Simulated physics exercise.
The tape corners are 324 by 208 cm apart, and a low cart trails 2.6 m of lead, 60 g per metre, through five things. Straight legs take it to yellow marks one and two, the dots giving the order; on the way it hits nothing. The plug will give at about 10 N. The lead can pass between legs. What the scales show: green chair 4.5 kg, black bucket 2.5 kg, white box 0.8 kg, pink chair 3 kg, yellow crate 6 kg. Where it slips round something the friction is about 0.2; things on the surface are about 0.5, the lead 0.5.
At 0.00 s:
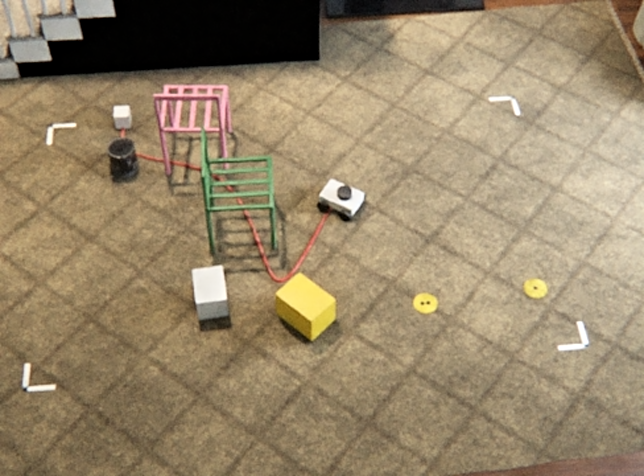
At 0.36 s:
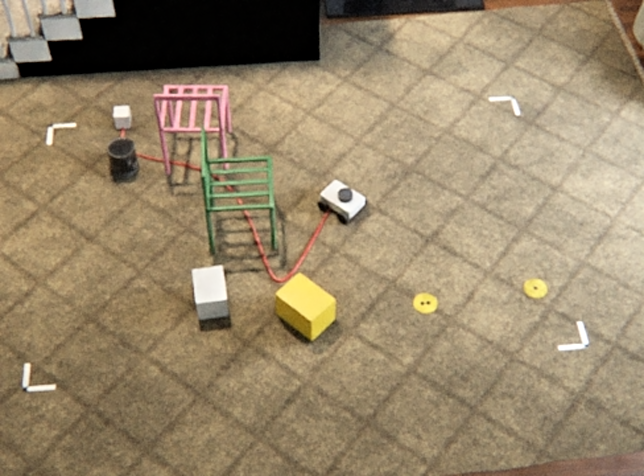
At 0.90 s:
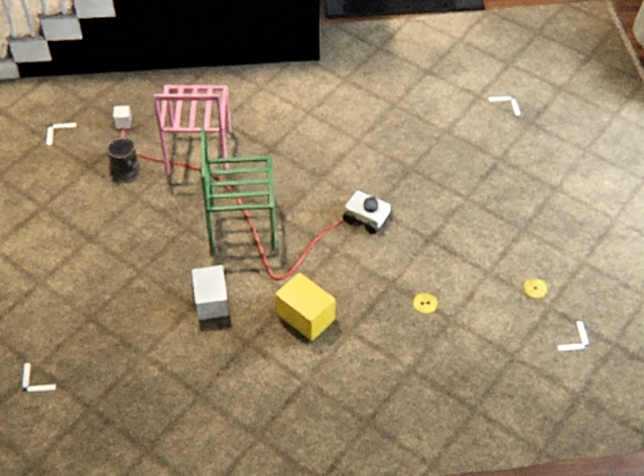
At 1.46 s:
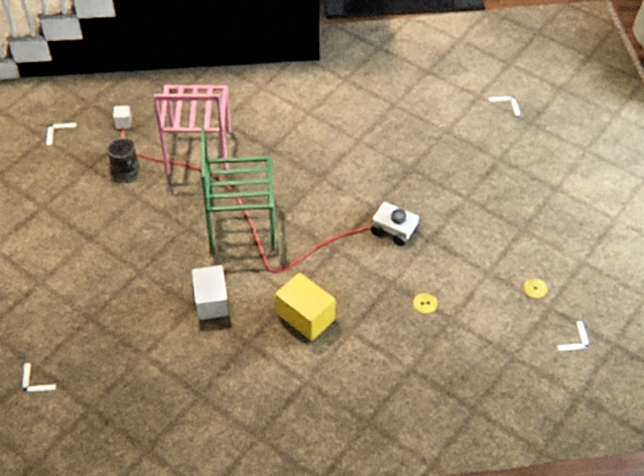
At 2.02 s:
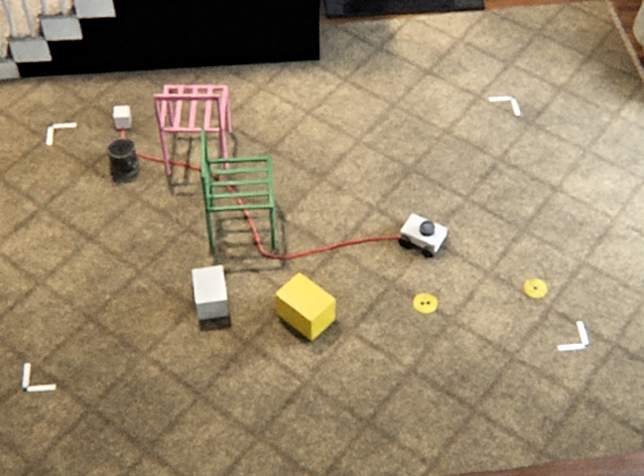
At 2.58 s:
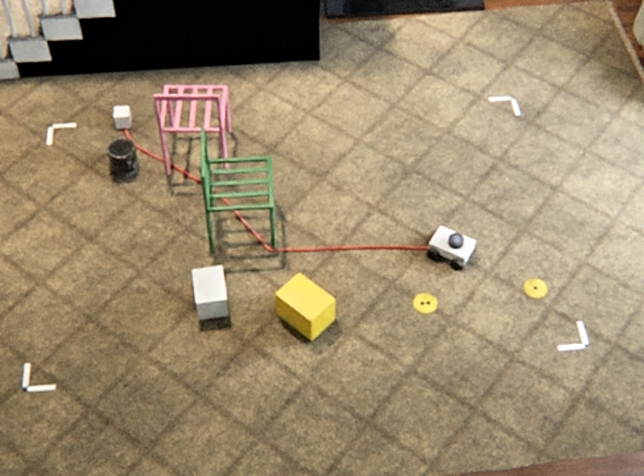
On the patterned floor, a small white cart rolls right, pulling the red lead taut.
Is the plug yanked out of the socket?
The plug will get dragged out.
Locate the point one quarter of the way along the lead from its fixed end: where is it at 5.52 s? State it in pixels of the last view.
(263, 228) or so.
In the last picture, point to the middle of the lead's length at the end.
In the last view it sits close to pixel (326, 275).
By 3.6 s, cart at (495, 270), plug out; nothing else has moved.
By 4.5 s, cart at (522, 289), plug out; nothing else has moved.
By 5.5 s, cart at (468, 296), plug out; nothing else has moved.
By 6.5 s, cart at (426, 302), plug out; nothing else has moved.
By 6.9 s, cart at (426, 302), plug out; nothing else has moved.
